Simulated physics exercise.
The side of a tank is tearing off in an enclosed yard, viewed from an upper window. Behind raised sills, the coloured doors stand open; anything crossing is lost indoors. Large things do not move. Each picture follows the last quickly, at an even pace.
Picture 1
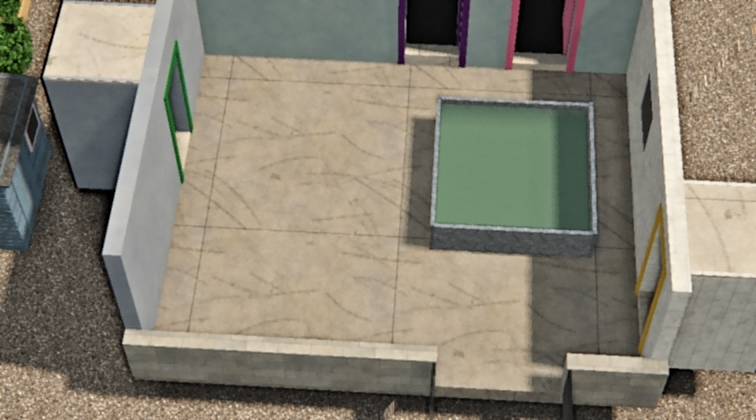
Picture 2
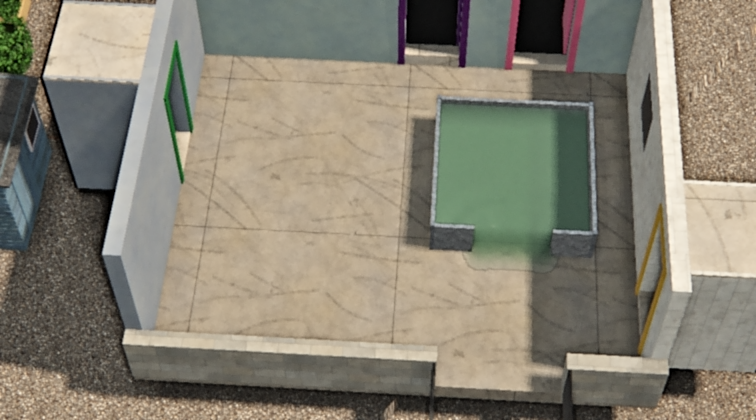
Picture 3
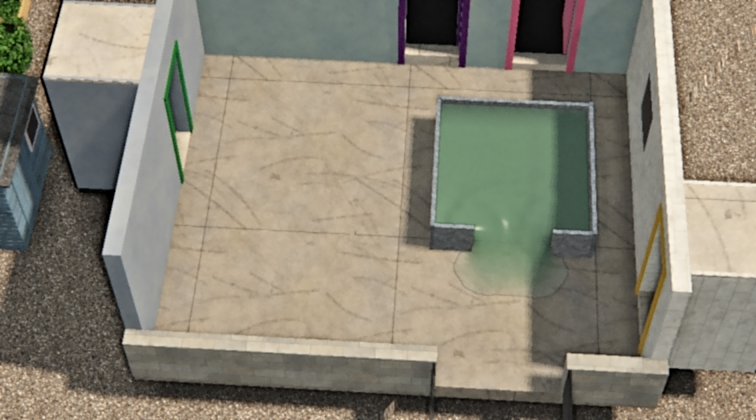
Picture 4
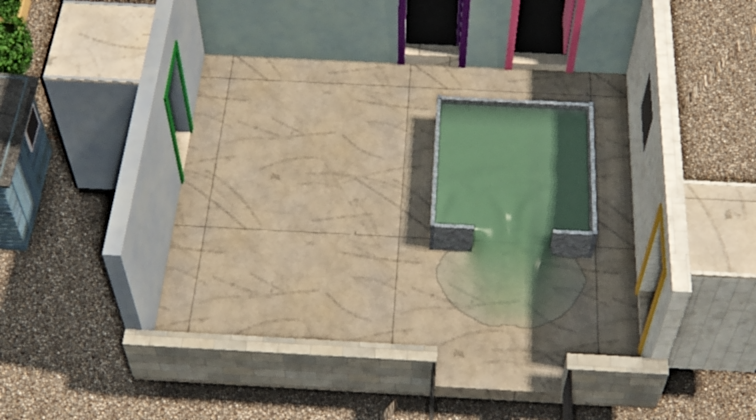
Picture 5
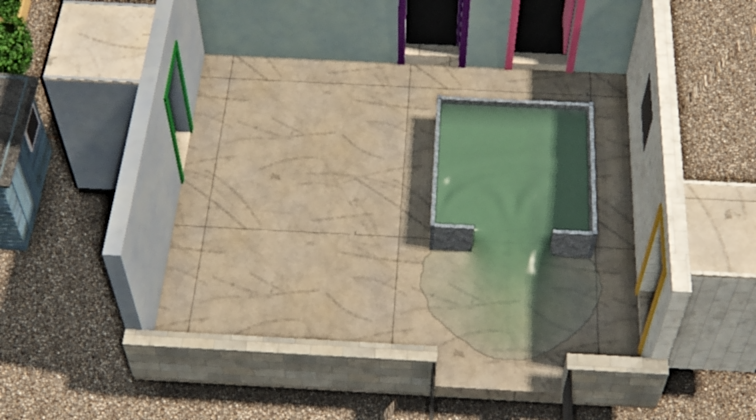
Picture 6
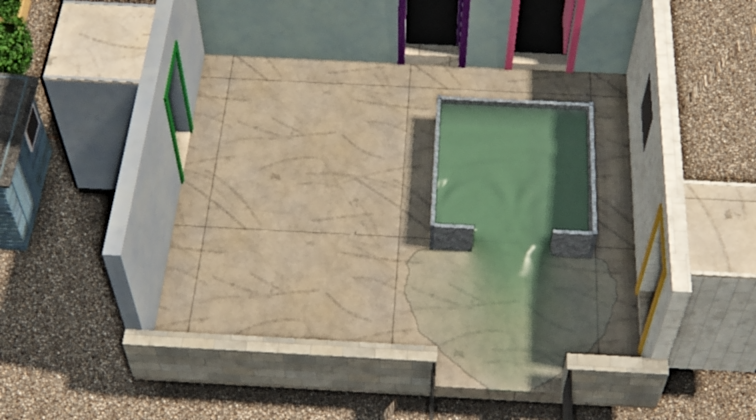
A tank of green water opens at its front and water spreads across the yard floor.
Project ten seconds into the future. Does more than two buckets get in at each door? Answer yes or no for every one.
Yellow door: No, green door: No, purple door: No, pink door: No.
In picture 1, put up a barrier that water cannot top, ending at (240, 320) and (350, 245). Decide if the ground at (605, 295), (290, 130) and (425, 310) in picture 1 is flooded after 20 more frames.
Taking the three spots in turn, they are inundated, unwetted and inundated.
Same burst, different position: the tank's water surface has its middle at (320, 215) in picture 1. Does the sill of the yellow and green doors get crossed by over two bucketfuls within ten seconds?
Yellow falls short, green exceeds the limit.
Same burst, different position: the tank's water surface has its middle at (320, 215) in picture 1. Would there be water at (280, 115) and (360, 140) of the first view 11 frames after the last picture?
One after the other: Untouched, untouched.
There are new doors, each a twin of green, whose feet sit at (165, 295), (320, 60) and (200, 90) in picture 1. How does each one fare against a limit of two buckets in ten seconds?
First crosses the line, second stays short of it, third stays short of it.
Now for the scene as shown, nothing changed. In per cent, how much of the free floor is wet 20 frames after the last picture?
35 %.
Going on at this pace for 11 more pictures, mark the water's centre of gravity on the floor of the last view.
Roughly (513, 223) in the last picture.
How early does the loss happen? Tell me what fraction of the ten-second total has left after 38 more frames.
My figure: 75 percent.
A moment on, water covers 20 % of the floor; the yellow door wet at the sill, nothing in, the green door not reached, the purple door not reached, the pink door not reached.
Next, water covers 20 % of the floor; the yellow door wet at the sill, nothing in, the green door not reached, the purple door not reached, the pink door not reached.
Then, water covers 35 % of the floor; the yellow door under two buckets in, the green door not reached, the purple door not reached, the pink door not reached.
Later, water covers 50 % of the floor; the yellow door under two buckets in, the green door wet at the sill, nothing in, the purple door not reached, the pink door wet at the sill, nothing in.
In the end, water covers 80 % of the floor; the yellow door under two buckets in, the green door wet at the sill, nothing in, the purple door wet at the sill, nothing in, the pink door wet at the sill, nothing in.
